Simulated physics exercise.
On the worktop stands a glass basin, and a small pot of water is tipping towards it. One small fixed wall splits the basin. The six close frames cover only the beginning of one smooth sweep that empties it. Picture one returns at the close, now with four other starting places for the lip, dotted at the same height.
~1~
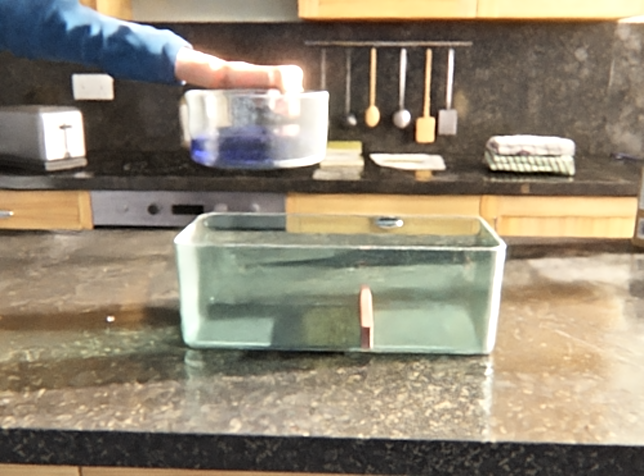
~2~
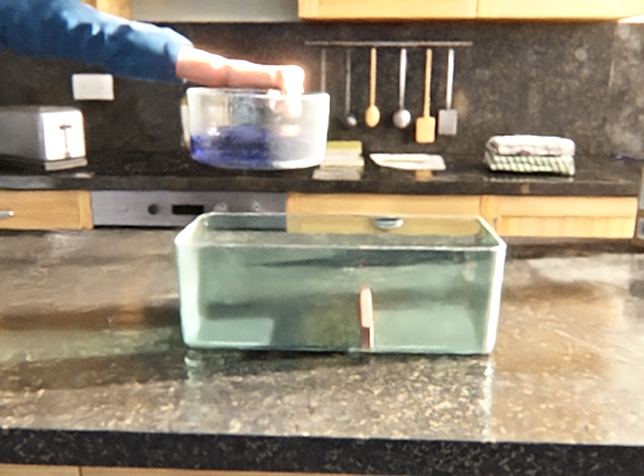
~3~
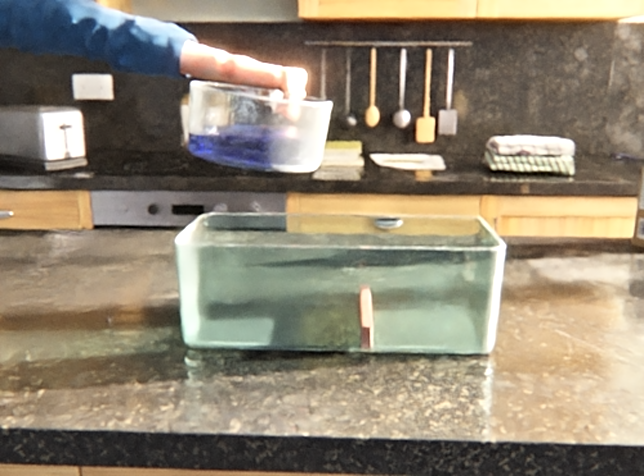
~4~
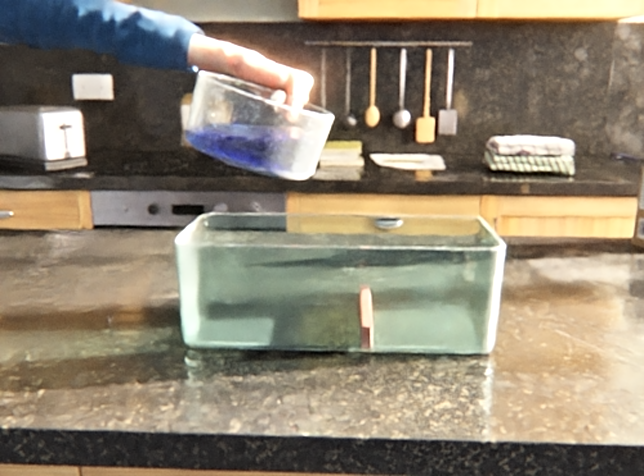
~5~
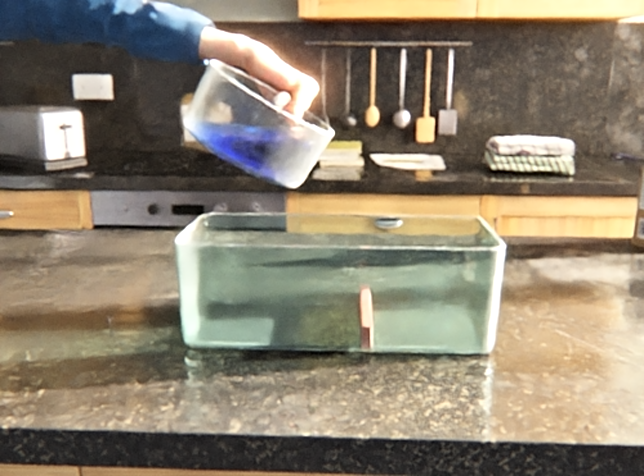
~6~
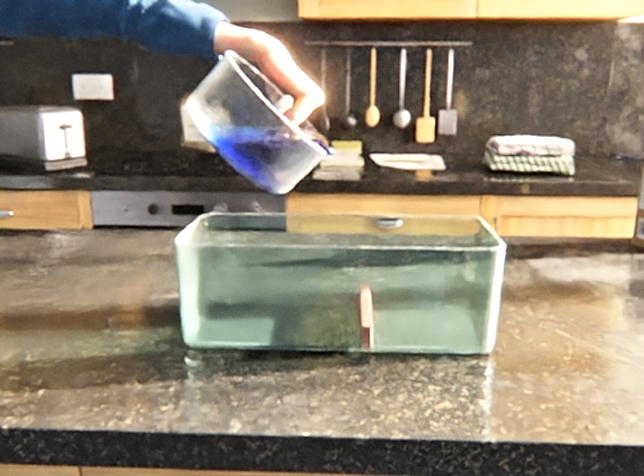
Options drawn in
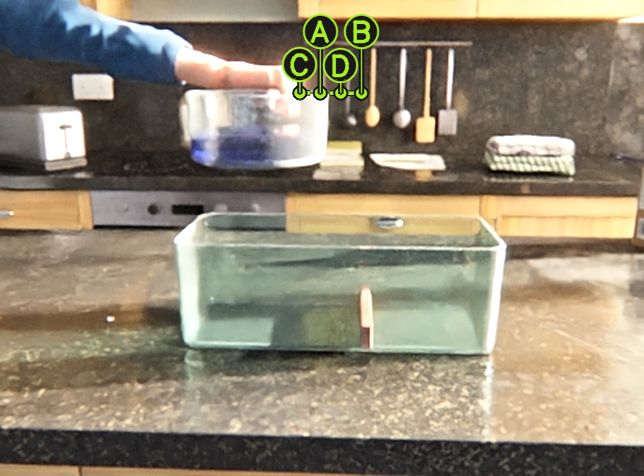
The video shows a hand holding a clear container of blue liquid above a rectangular glass basin on a kitchen worktop, then tilting it steadily to the right until the liquid reaches the container's lowered rim.
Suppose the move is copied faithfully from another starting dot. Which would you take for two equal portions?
Use place D.
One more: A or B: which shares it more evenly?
That would be B.
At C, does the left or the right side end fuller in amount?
The left side.
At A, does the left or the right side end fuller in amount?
The left side.
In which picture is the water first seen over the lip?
In picture 6.
In lime, A at (320, 93); B at (361, 93); C at (299, 92); D at (340, 93).
If A is chosen, about 73 % ends left of the wall and 26 % right of it.
If B is chosen, about 37 % ends left of the wall and 62 % right of it.
If C is chosen, about 91 % ends left of the wall and 8 % right of it.
If D is chosen, about 52 % ends left of the wall and 47 % right of it.
